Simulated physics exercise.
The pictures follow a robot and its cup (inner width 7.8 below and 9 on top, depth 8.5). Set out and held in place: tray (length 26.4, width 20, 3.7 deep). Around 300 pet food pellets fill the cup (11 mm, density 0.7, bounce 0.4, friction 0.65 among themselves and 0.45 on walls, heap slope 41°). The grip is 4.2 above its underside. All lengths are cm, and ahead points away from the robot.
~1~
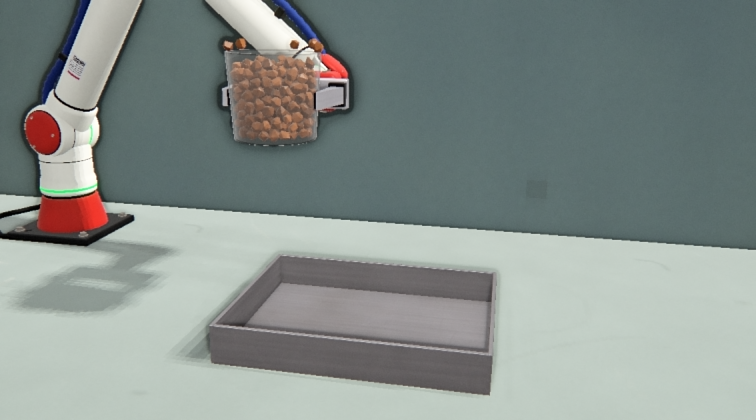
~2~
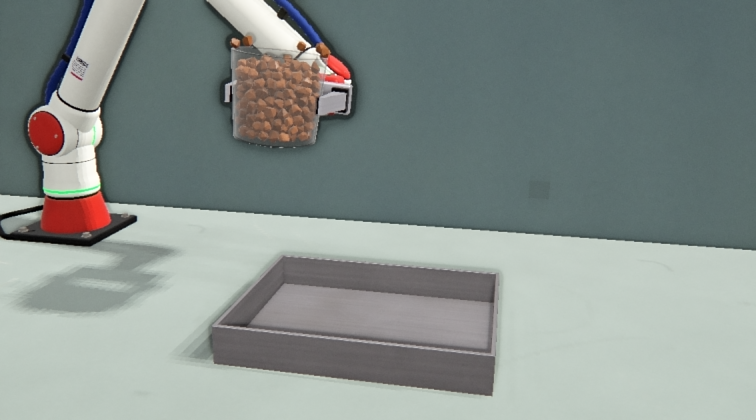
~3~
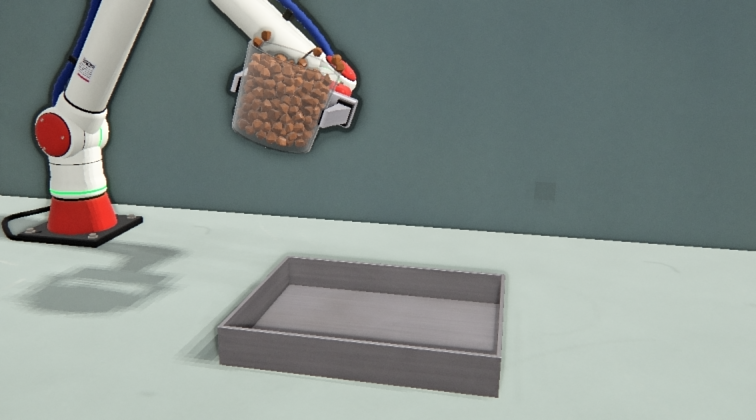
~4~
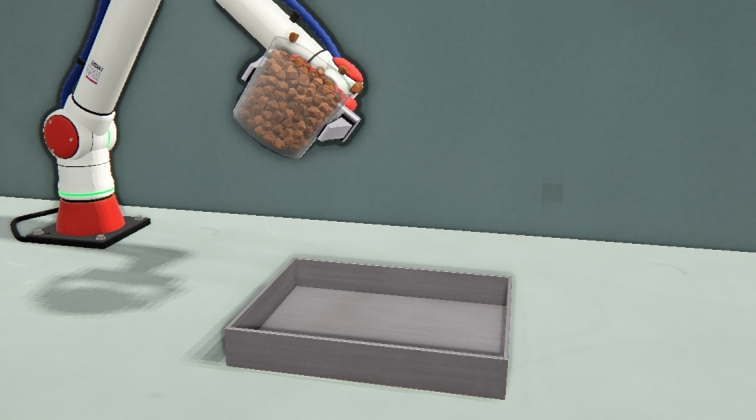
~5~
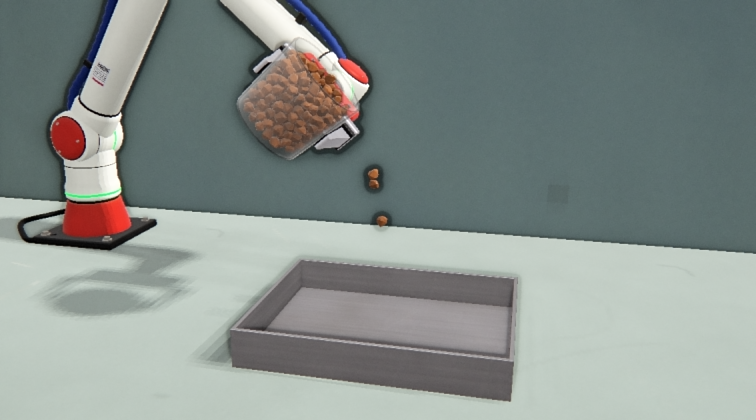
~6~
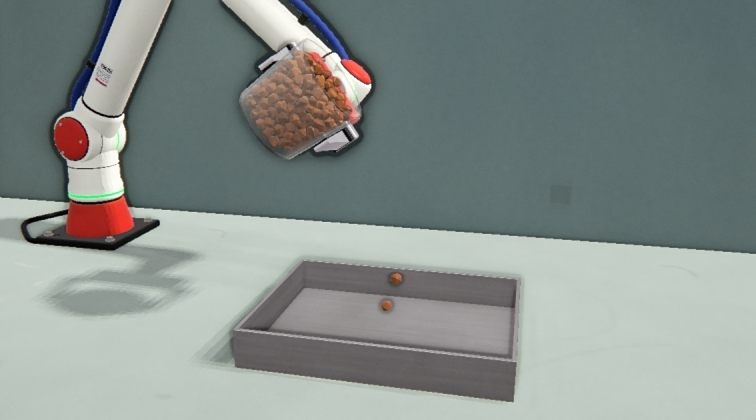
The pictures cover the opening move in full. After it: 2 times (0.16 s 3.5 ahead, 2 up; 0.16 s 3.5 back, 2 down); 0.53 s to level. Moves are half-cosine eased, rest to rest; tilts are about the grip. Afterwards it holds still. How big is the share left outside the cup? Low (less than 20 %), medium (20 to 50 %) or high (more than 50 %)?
A low share, less than 20 %, ends outside the cup.
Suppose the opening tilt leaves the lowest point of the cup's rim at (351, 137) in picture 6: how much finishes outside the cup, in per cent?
About 45 per cent.
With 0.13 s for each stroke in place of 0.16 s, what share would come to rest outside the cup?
It would be near 30 per cent.
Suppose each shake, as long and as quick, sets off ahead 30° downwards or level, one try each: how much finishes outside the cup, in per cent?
About 5 and 10 per cent.
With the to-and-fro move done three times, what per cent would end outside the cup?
Then about 15 per cent.
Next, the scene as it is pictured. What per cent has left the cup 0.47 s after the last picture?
About 10 per cent by then.
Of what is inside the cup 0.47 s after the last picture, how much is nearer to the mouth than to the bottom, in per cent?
About 50 per cent.
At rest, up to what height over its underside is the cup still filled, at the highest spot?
Some 9.0 cm.
Then, 0.47 s on, tilted 55° forward, highest piece 30 above the table; 268 in the cup, 28 in the tray, 3 in flight or on a rim.
Then, 0.94 s on, tilted 22° forward, highest piece 28 above the table; 260 in the cup, 39 in the tray.
Then, 1.37 s on, level, highest piece 30 above the table; 260 in the cup, 39 in the tray.
Then, 2.42 s on, level, highest piece 30 above the table; 260 in the cup, 39 in the tray.
In the end, 260 in the cup, 39 in the tray. That is 13 % outside the cup.
